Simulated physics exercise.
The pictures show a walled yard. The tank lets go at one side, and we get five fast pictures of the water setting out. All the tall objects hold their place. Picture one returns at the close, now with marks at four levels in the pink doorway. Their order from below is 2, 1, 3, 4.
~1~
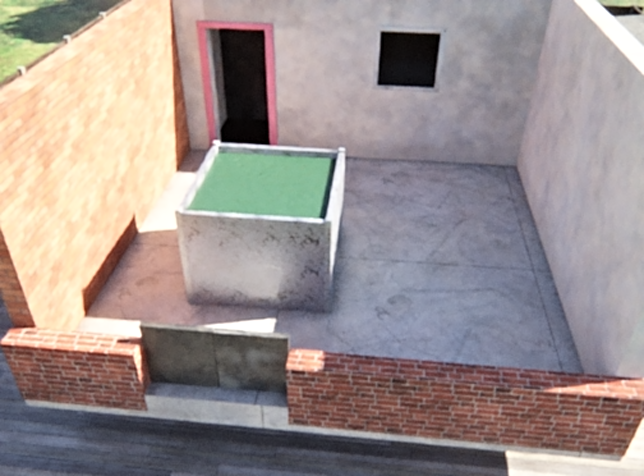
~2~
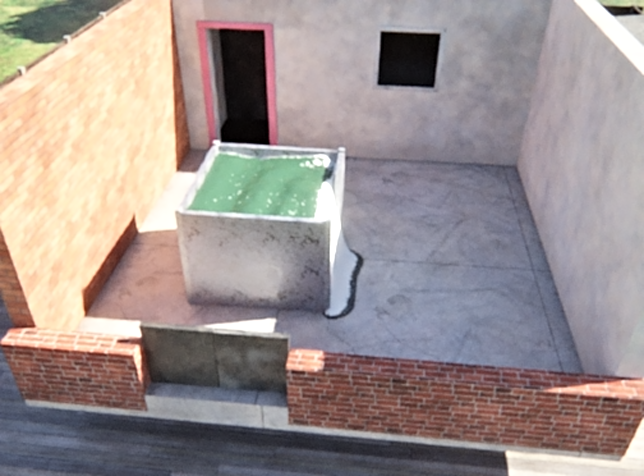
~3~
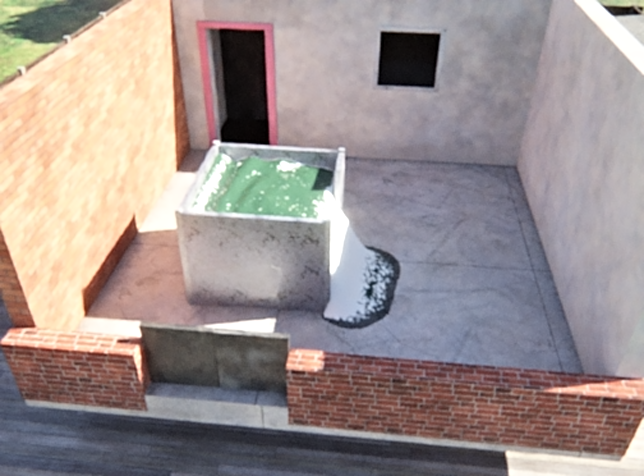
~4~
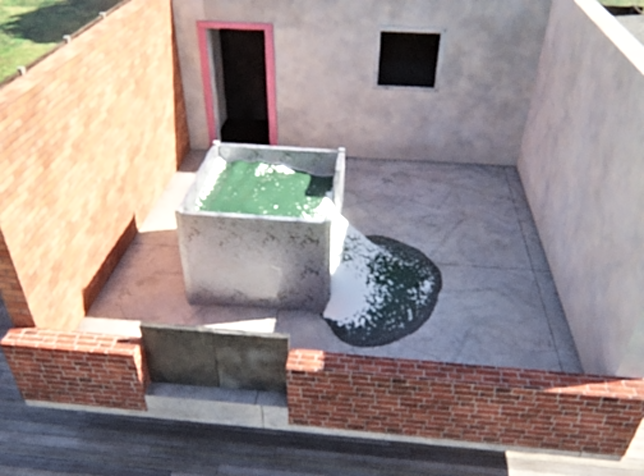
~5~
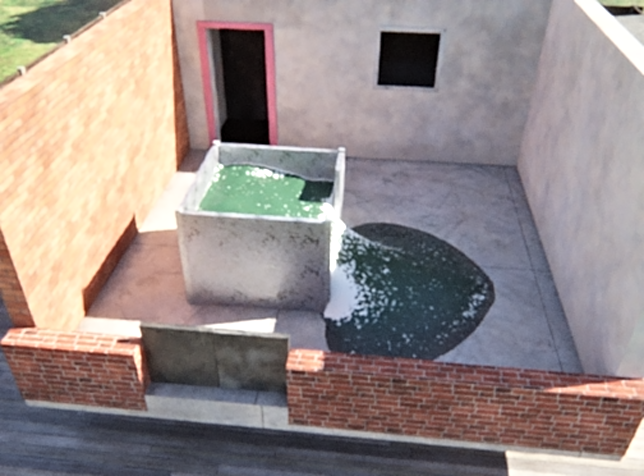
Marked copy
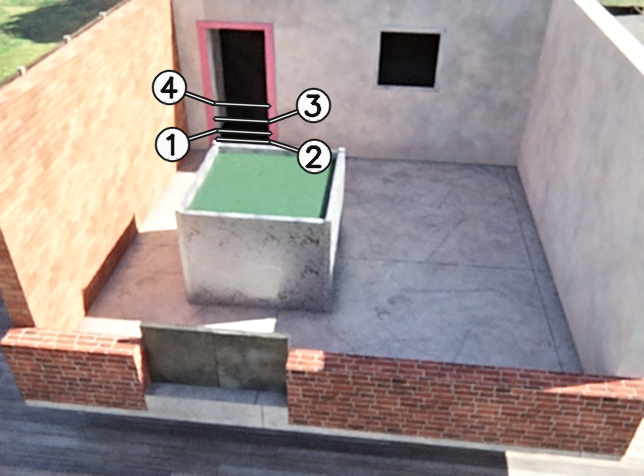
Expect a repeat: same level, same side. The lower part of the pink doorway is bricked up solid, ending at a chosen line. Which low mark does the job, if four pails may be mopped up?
It is 2.
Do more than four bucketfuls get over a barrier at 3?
No.
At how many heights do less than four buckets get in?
All four.
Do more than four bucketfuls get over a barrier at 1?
No, not at all.
On the marked copy, 1 at (243, 131); 2 at (243, 140); 3 at (242, 120); 4 at (241, 104); from the bottom up 2, 1, 3, 4.
For height 1, nothing gets over.
For height 2, nothing gets over.
For height 3, nothing gets over.
For height 4, nothing gets over.
